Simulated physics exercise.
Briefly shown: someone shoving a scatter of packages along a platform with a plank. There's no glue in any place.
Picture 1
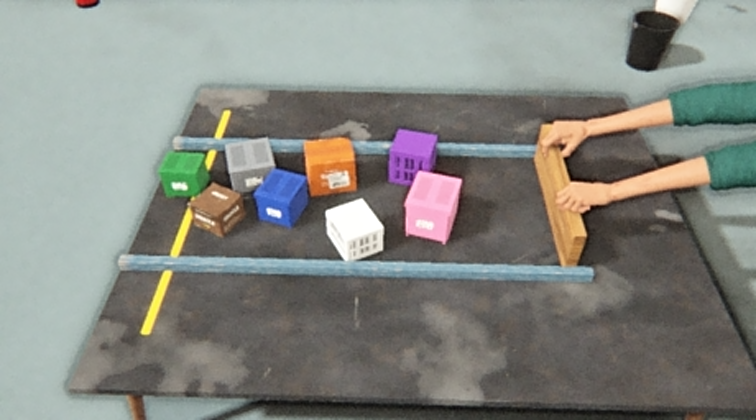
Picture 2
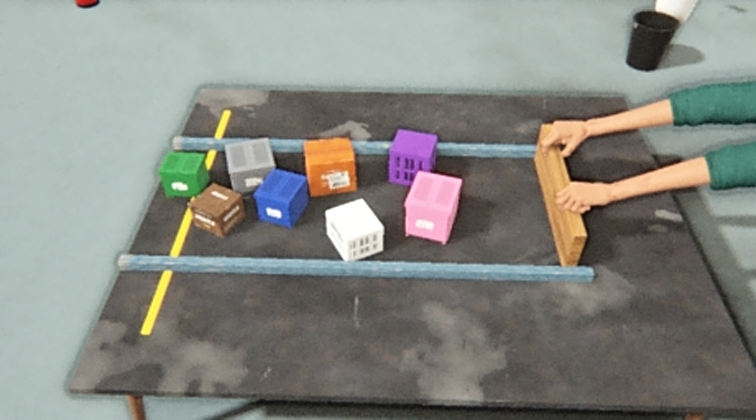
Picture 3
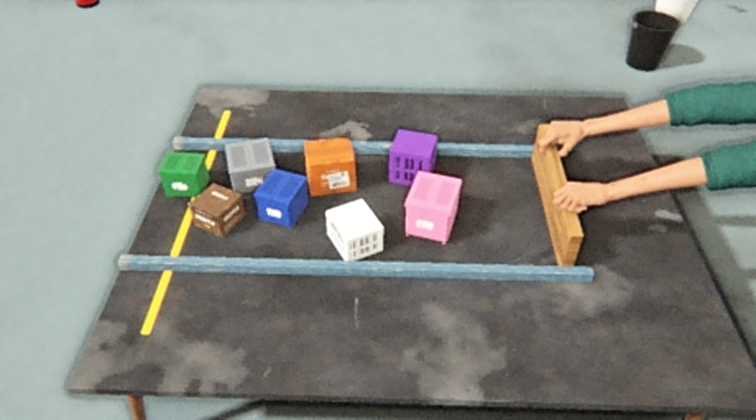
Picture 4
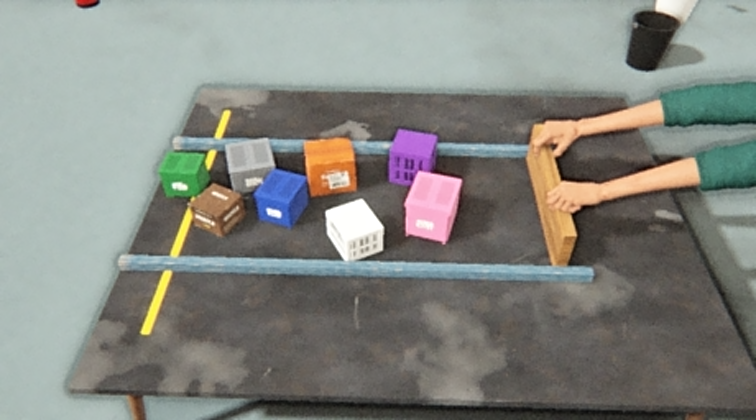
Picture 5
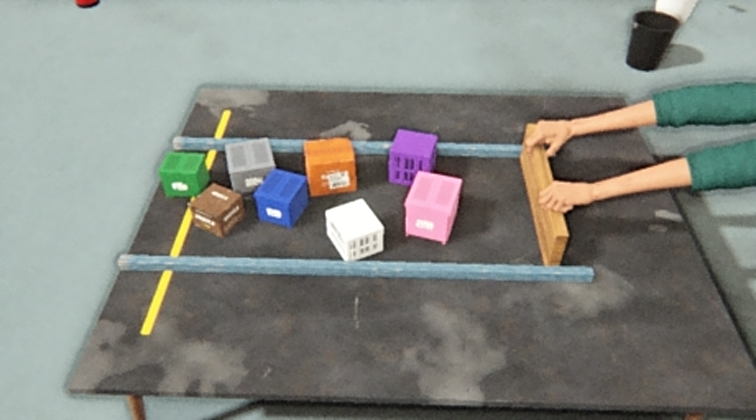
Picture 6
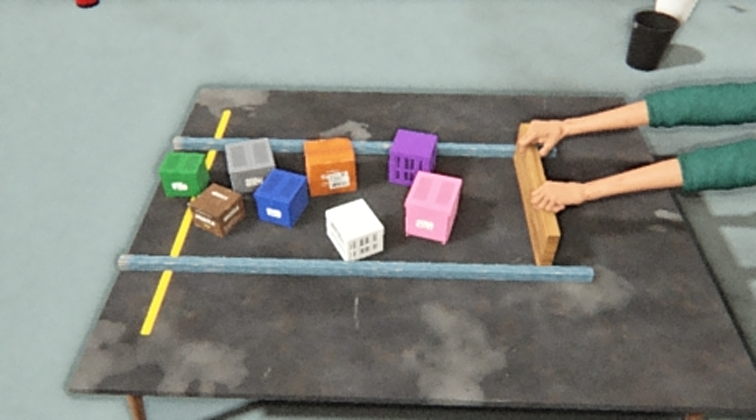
On a dark tabletop with two blue rails and a yellow tape line, eight colourful boxes sit scattered to the left of a wooden plank held by two green-sleeved arms. The hands slide the plank a short way left along the rails, while a gap remains and the boxes stay still.
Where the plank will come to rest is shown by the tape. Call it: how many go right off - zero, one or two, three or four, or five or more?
Five or more go off.
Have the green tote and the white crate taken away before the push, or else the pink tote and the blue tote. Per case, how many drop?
The count is 4 in one try and 4 in the other, in that order.
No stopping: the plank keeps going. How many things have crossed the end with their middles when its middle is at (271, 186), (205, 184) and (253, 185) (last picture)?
The numbers are 1, 6 and 2.
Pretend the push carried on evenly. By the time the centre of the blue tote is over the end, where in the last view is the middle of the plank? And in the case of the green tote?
About (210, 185), and about (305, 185) for the other.
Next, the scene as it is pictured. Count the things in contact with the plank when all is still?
Count recorded: 2.
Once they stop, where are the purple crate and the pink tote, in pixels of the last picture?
Positions - first (182, 156), then (162, 203).
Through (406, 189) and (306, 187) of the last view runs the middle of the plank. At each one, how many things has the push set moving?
That gives 3 for the first and 8 for the second.
Soon after, none off yet; green tote at rest near (185, 176); brown box at rest near (218, 210); grey tote at rest near (251, 166).
In the end, the number that fall off is five or more; gone, white crate, orange parcel, blue tote, grey tote, brown box and green tote.
